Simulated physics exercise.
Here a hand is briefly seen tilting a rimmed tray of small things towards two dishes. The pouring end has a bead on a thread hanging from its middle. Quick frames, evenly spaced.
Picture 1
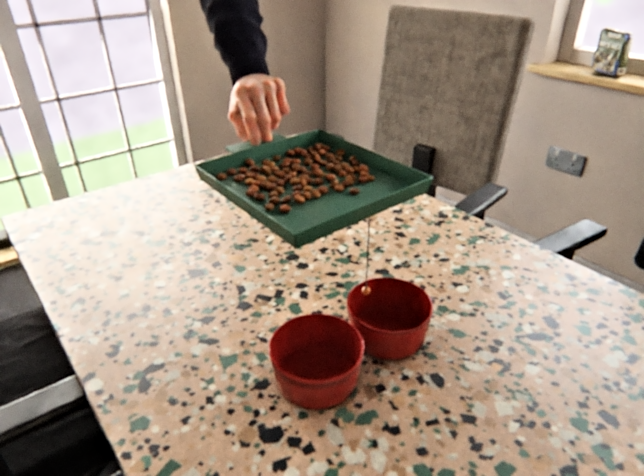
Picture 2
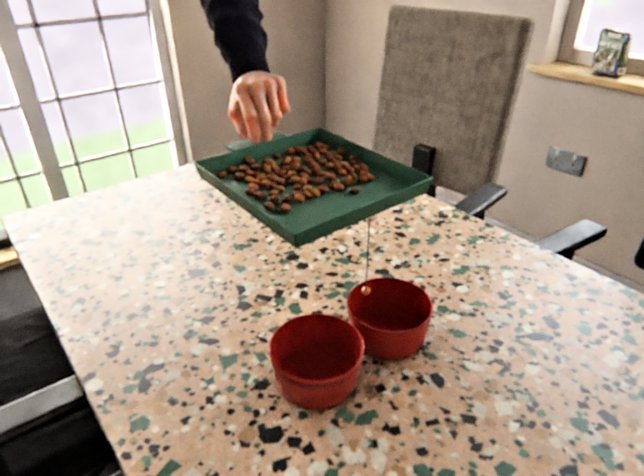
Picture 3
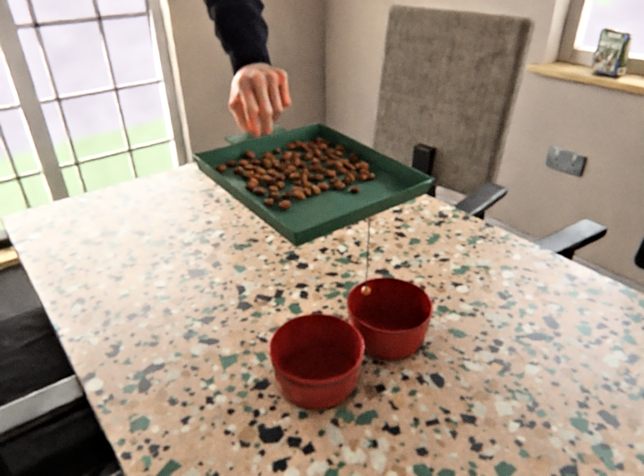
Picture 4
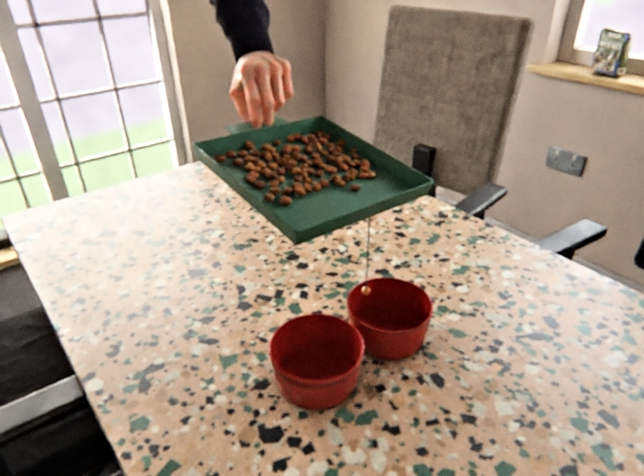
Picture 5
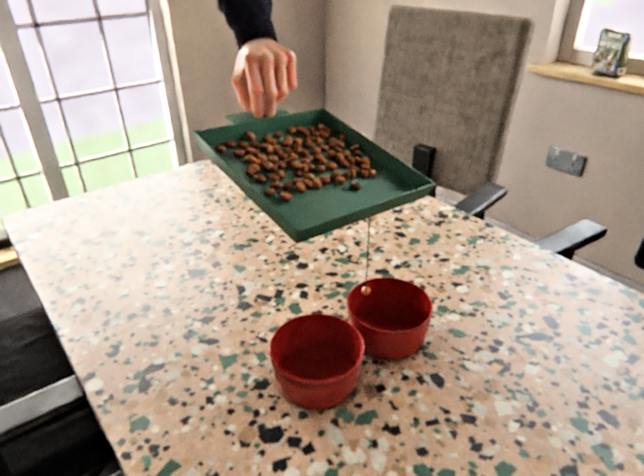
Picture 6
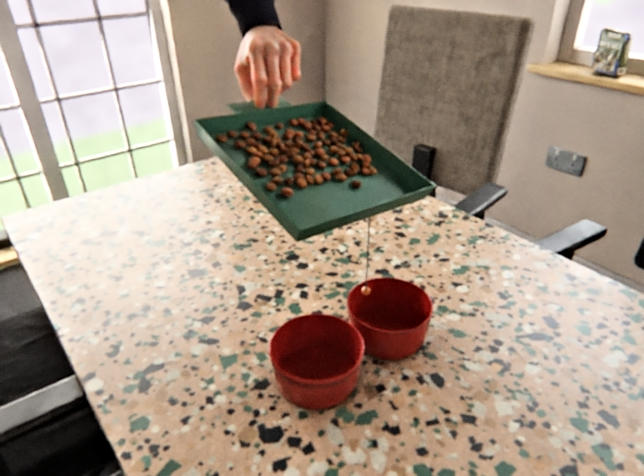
A hand gradually tilts a green tray of brown kibble towards two red dishes.
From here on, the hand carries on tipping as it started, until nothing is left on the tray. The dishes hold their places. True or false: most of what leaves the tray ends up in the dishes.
False.
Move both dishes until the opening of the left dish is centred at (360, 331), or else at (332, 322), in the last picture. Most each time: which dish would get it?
Try 1: The dish to the right; try 2: The dish to the right.
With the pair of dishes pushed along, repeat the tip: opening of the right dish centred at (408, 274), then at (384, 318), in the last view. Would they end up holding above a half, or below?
The bulk of it, then Short of half.
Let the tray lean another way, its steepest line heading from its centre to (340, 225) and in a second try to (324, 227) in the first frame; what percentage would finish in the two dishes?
For the first it's near 90 %, for the second near 90 %.
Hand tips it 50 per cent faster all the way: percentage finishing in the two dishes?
It would be around 40 percent.
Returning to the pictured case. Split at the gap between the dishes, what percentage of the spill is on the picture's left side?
Looks to be around 0 per cent of the spill.
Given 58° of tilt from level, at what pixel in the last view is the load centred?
Mark it at roughly (388, 183) in the final frame.
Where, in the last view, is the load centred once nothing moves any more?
Somewhere around (426, 318) in the last picture.
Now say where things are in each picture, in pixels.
In the first picture, corners of the pouring end (296, 231) and (428, 177), level; middle of the load (307, 174), bits of dog kibble; left dish (347, 386); right dish (420, 338); bead on its thread (366, 291).
In the second picture, corners of the pouring end (296, 230) and (428, 177), level; middle of the load (307, 172).
In the third picture, corners of the pouring end (297, 229) and (429, 178), tipped barely, lowest at the right corner; middle of the load (307, 169).
In the fourth picture, corners of the pouring end (298, 228) and (429, 180), tipped a little, lowest at the right corner; middle of the load (308, 163).
In the fifth picture, corners of the pouring end (299, 227) and (430, 182), tipped a little, lowest at the right corner; middle of the load (308, 158).
In the sixth picture, corners of the pouring end (301, 226) and (430, 184), tipped clearly, lowest at the right corner; middle of the load (310, 152); left dish (347, 386); right dish (420, 338).
Just after the last frame, tray tipped steeply; every one on the tray.
A moment on, tray tipped right over; the larger part on the tray; about a tenth outside both; about a tenth in the air.
Further on, tray tipped past a quarter turn; roughly a third in the right dish; roughly two thirds outside both.
When it is over, tray tipped past a quarter turn; not one in the left dish; roughly a third in the right dish; roughly two thirds outside both.
